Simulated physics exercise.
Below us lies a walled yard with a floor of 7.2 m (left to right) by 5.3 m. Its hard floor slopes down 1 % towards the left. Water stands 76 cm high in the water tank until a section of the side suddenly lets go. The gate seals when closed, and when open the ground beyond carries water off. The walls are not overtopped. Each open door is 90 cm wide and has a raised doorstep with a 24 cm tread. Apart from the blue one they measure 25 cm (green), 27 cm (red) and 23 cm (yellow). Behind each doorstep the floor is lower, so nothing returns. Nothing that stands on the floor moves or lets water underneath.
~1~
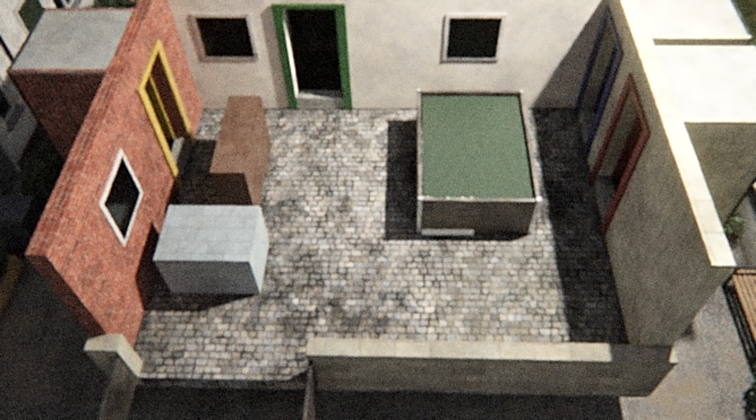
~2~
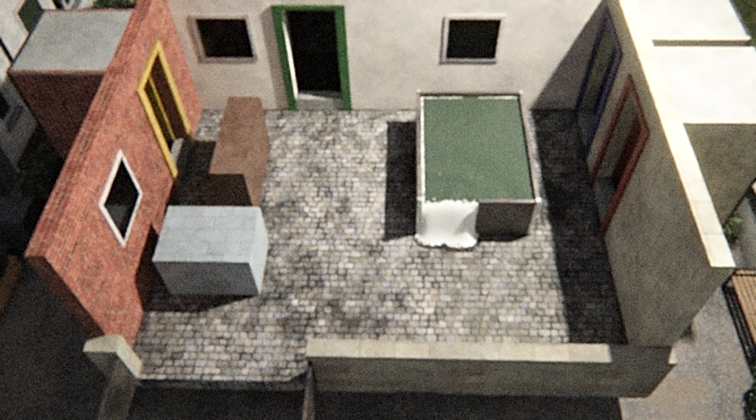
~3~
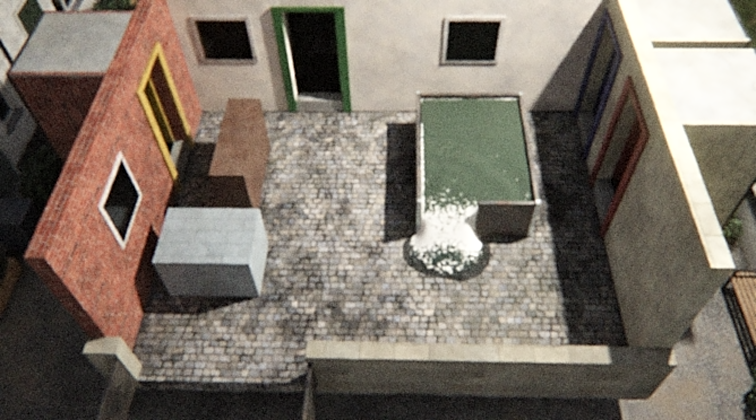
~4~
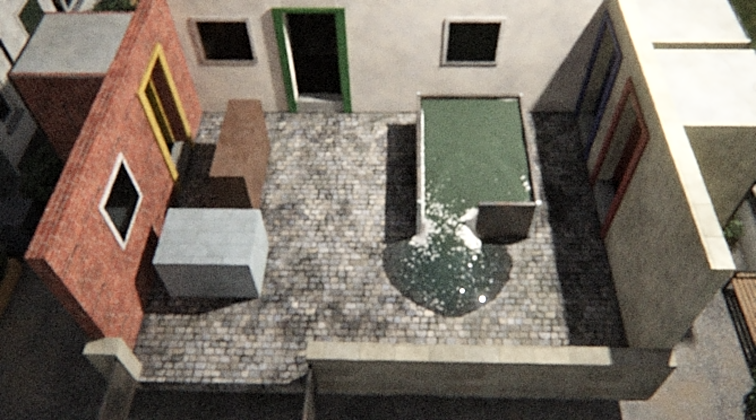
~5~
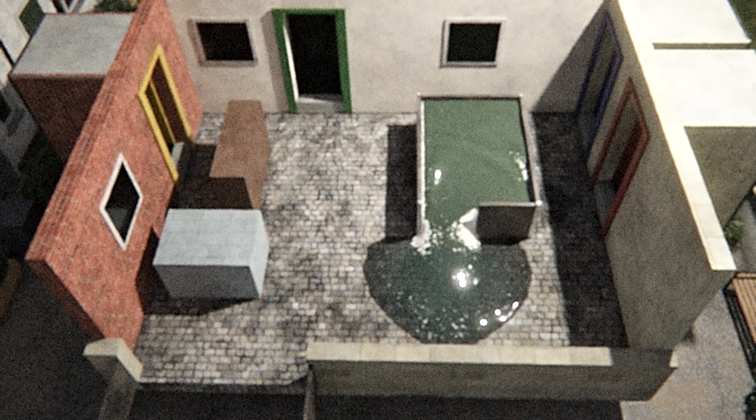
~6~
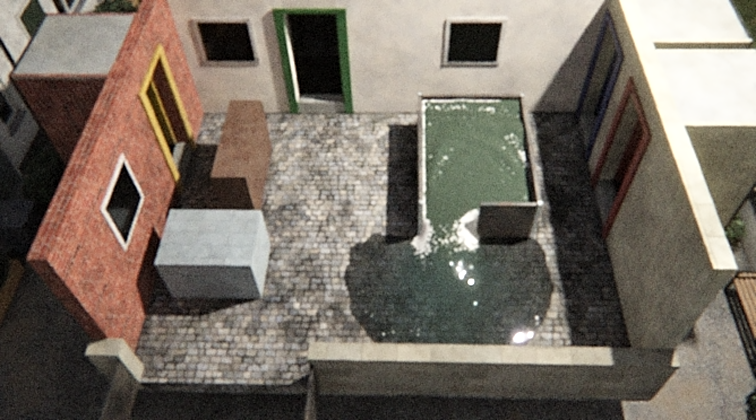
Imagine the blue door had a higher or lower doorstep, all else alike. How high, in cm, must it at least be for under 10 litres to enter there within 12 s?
About 10 cm.
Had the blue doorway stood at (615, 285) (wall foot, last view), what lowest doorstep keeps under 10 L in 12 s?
About 9.5 cm.
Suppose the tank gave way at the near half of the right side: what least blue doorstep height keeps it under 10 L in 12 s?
Then roughly 18 cm.
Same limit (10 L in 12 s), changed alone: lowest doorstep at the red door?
About 8.0 cm at red.
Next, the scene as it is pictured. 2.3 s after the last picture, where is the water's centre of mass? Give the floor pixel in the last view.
Around (447, 240).
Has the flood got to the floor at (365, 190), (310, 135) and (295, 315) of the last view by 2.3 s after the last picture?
In that order: Not reached, still dry, wet.
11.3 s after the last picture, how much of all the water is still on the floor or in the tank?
Roughly 74 in a hundred.
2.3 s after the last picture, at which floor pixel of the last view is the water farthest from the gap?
Around (132, 365).
Then, 0.7 s after the last picture water covers 25 % of the floor, deepest (40 cm) near (440, 245); it has not reached the blue door.
Then, 2.3 s after the last picture water covers 40 % of the floor, deepest (30 cm) near (625, 373); it has not reached the blue door.
Then, 11.3 s after the last picture water covers 95 % of the floor, deepest (10 cm) near (132, 365); 7 cm at the blue door, 0 litres in over its 24 cm doorstep.
At the blue door as built, the water peaked near 13 cm, 5.3 s after the last picture.
Run again over the same 12 s with other heights there, 29 litres in over 8 cm, 5 litres over 11 cm. The limit of 10 litres is kept from about 10 cm up.
